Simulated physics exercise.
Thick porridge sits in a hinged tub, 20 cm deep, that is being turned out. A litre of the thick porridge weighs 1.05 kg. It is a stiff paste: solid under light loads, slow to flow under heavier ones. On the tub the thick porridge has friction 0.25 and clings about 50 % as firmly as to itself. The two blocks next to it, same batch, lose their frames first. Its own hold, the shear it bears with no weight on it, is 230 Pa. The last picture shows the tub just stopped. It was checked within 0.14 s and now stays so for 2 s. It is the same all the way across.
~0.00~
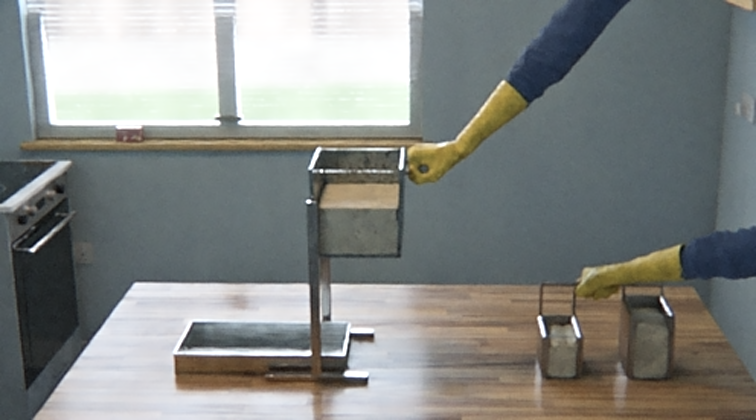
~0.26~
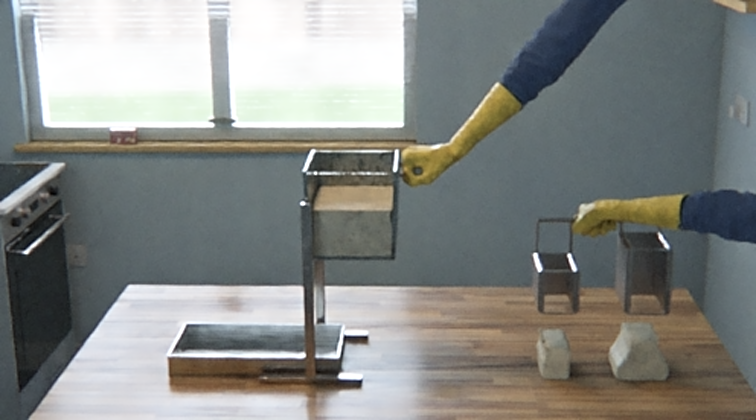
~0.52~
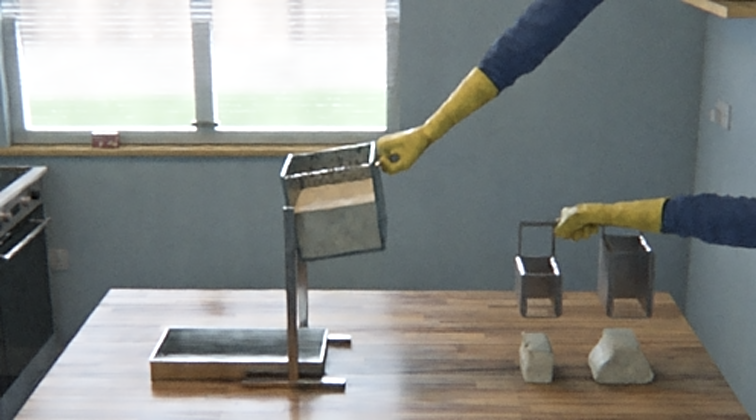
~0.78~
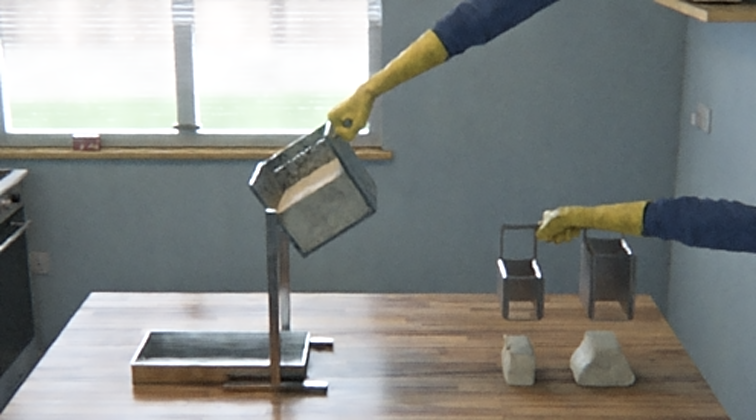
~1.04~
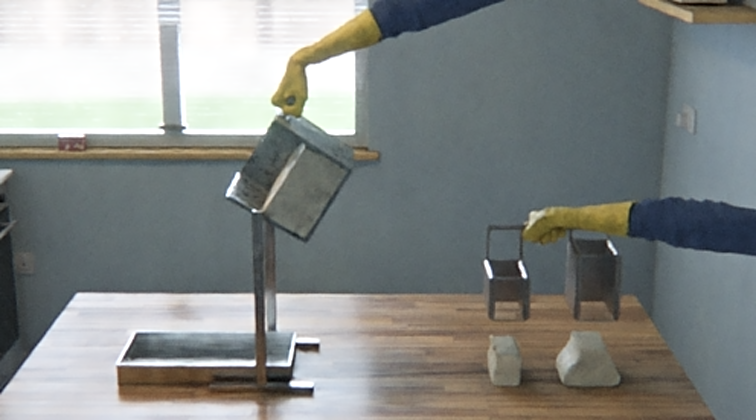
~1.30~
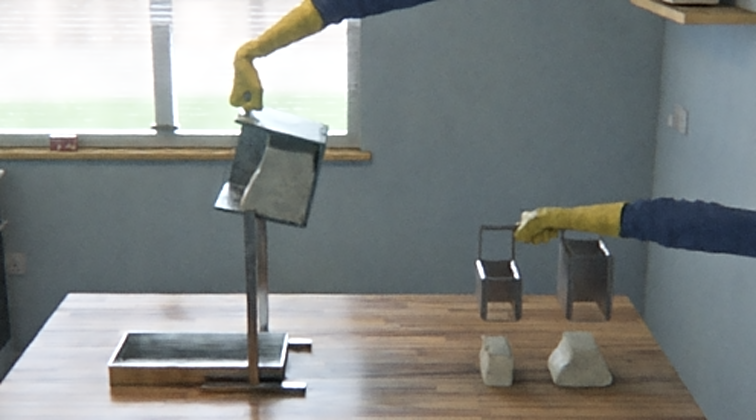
Two open metal holders rise off pale blocks, then a gloved hand tilts a tub leftward.
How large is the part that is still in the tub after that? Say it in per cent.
The part that is still in the tub after that is near 100 %.
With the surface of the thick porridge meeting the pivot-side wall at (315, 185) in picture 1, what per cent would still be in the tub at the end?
Then about 75 %.
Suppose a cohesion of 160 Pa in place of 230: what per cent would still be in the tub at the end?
In that case some 95 per cent.
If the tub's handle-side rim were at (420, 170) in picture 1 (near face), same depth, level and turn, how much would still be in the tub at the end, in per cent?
It would be near 90 %.
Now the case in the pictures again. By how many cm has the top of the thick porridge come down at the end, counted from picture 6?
About 3 cm.
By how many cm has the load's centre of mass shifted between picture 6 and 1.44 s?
Roughly 2 cm.
By 1.44 s, the tub is at 76 degrees and holds 100 %.
By 1.61 s, the tub is at 76 degrees and holds 100 %.
By 1.78 s, the tub is at 76 degrees and holds 100 %.
By 1.95 s, the tub is at 76 degrees and holds 100 %.
By 3.30 s, at the end, the tub is at 76 degrees and holds 100 %.
